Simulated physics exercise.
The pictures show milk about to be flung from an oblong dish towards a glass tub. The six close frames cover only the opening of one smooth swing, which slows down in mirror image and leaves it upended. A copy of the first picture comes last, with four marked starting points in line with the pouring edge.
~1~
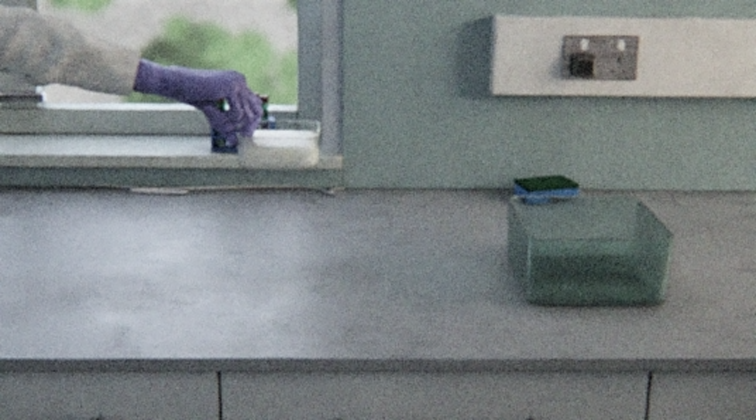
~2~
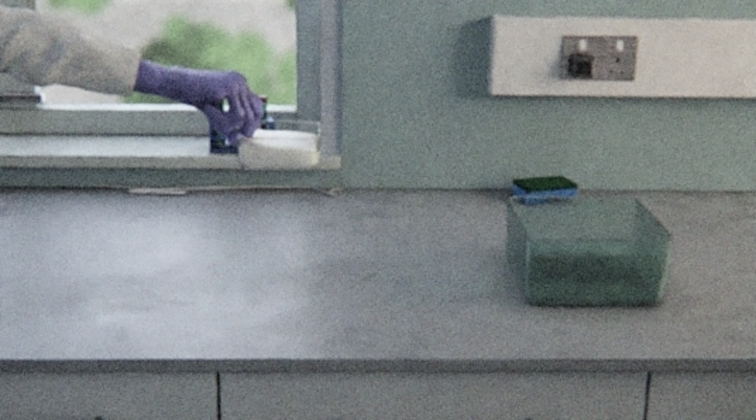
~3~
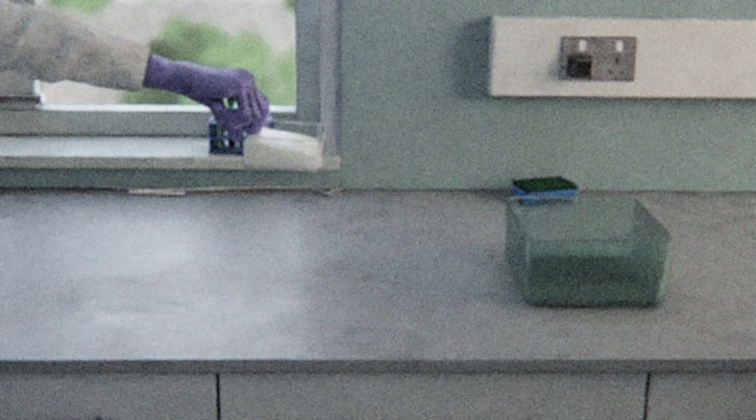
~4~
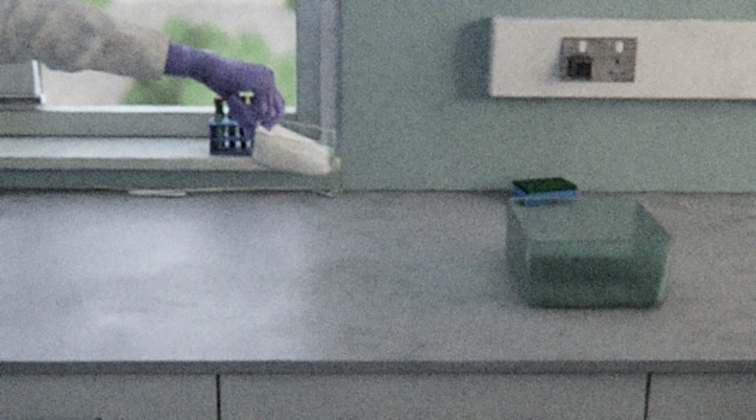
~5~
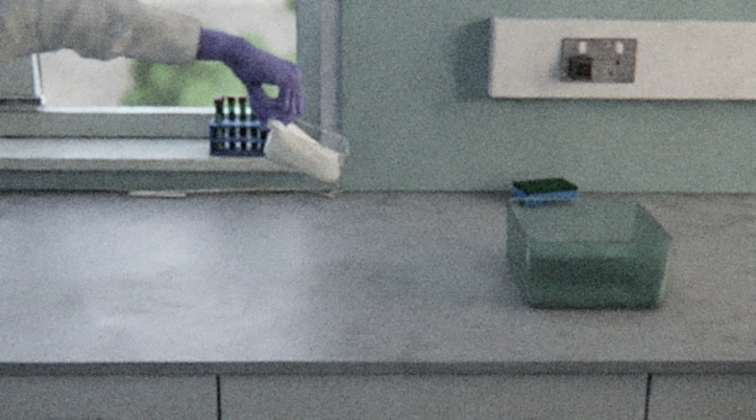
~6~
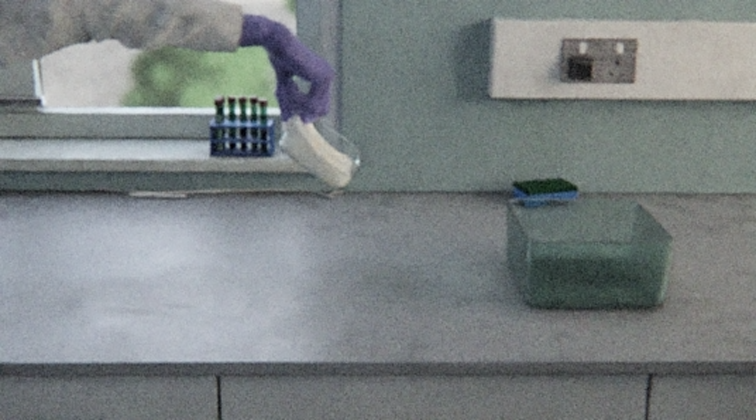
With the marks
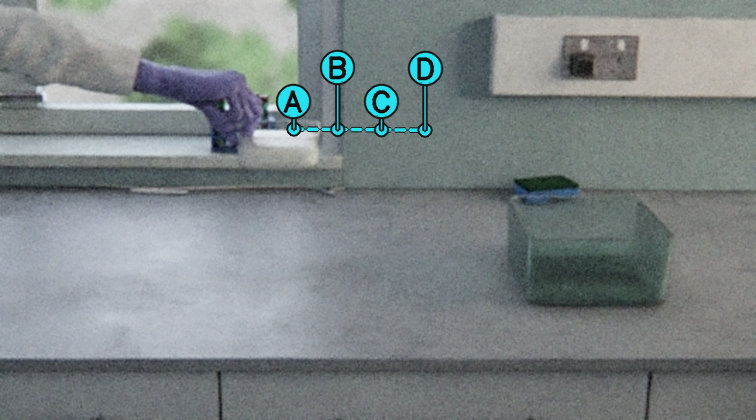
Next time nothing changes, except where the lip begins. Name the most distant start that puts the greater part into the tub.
That is spot C.
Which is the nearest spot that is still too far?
B.
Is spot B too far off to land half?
Yes, that goes wrong.
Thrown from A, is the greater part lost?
Yes, it does.
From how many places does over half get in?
Two of them.
On the marked copy, A at (293, 129); B at (337, 129); C at (381, 129); D at (425, 130).
With A, about 0 % lands in the tub, 90 % falls short and 10 % goes beside or beyond.
With B, about 7 % lands in the tub, 88 % falls short and 6 % goes beside or beyond.
With C, about 71 % lands in the tub, 12 % falls short and 17 % goes beside or beyond.
With D, about 80 % lands in the tub, 7 % falls short and 13 % goes beside or beyond.
